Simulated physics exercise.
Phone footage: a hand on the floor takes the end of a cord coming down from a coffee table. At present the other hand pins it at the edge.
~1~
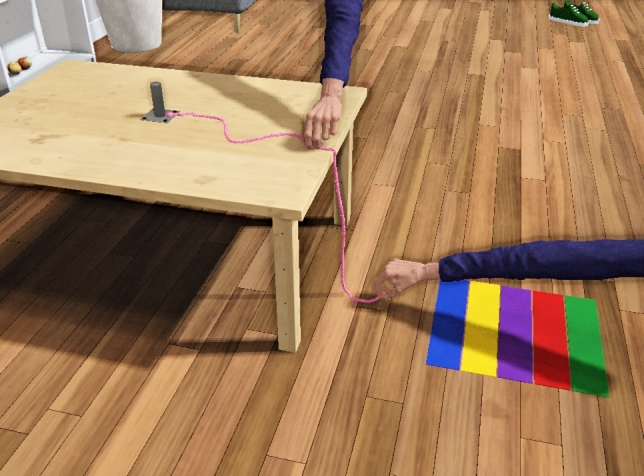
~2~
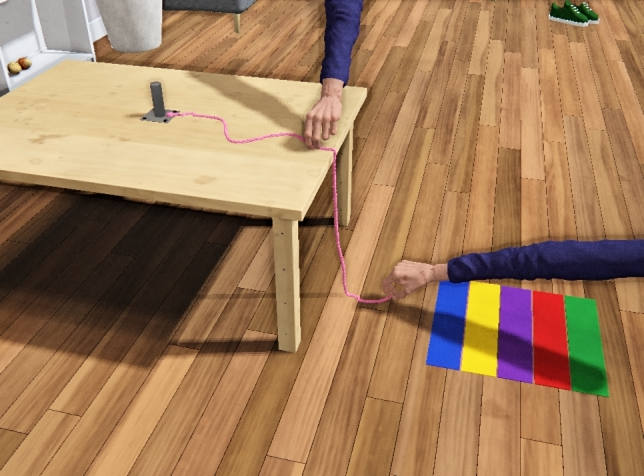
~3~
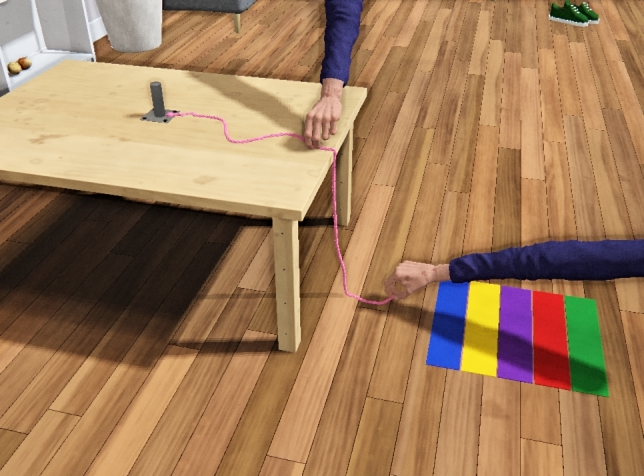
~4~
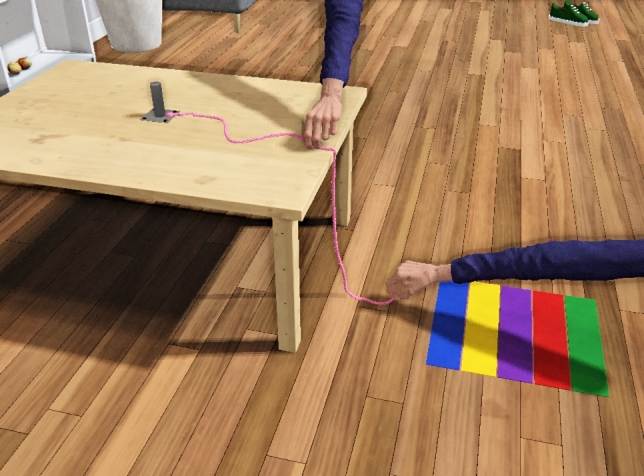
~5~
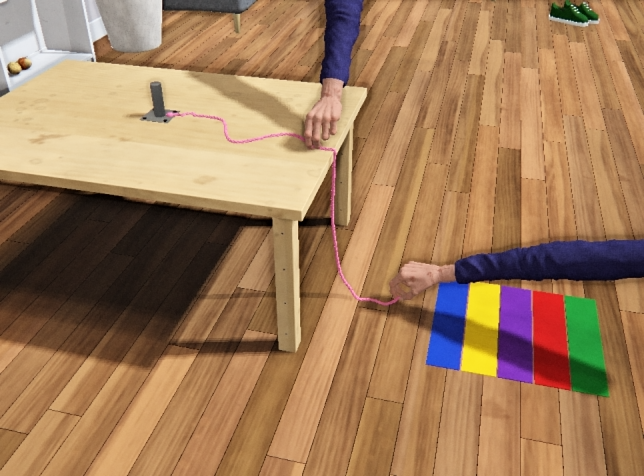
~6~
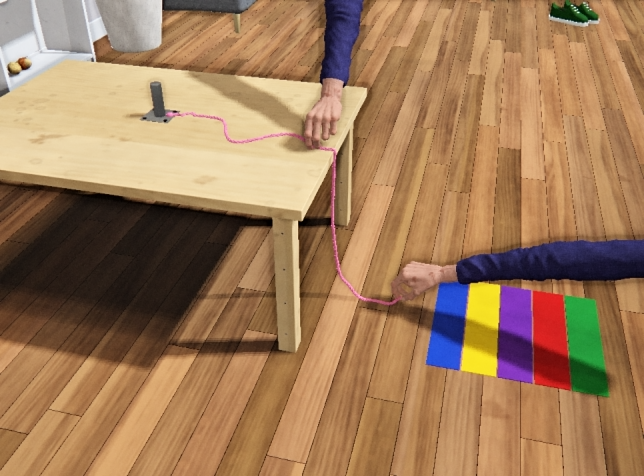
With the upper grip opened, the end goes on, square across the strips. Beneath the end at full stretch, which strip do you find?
You find the red strip.
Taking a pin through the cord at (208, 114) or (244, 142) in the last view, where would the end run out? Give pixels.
The spots come out as (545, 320) and (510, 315), in that order.
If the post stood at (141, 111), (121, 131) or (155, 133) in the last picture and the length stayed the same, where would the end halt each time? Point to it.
You'd find it around (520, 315), then (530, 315), and finally (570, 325).
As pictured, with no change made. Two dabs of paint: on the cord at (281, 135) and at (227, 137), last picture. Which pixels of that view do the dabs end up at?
Point one to (318, 145), point two to (261, 134).
A little later, end near (501, 313); over yellow.
Next, end near (534, 318); over purple.
When it is tight, end near (553, 321); over red. It halts on the red strip.
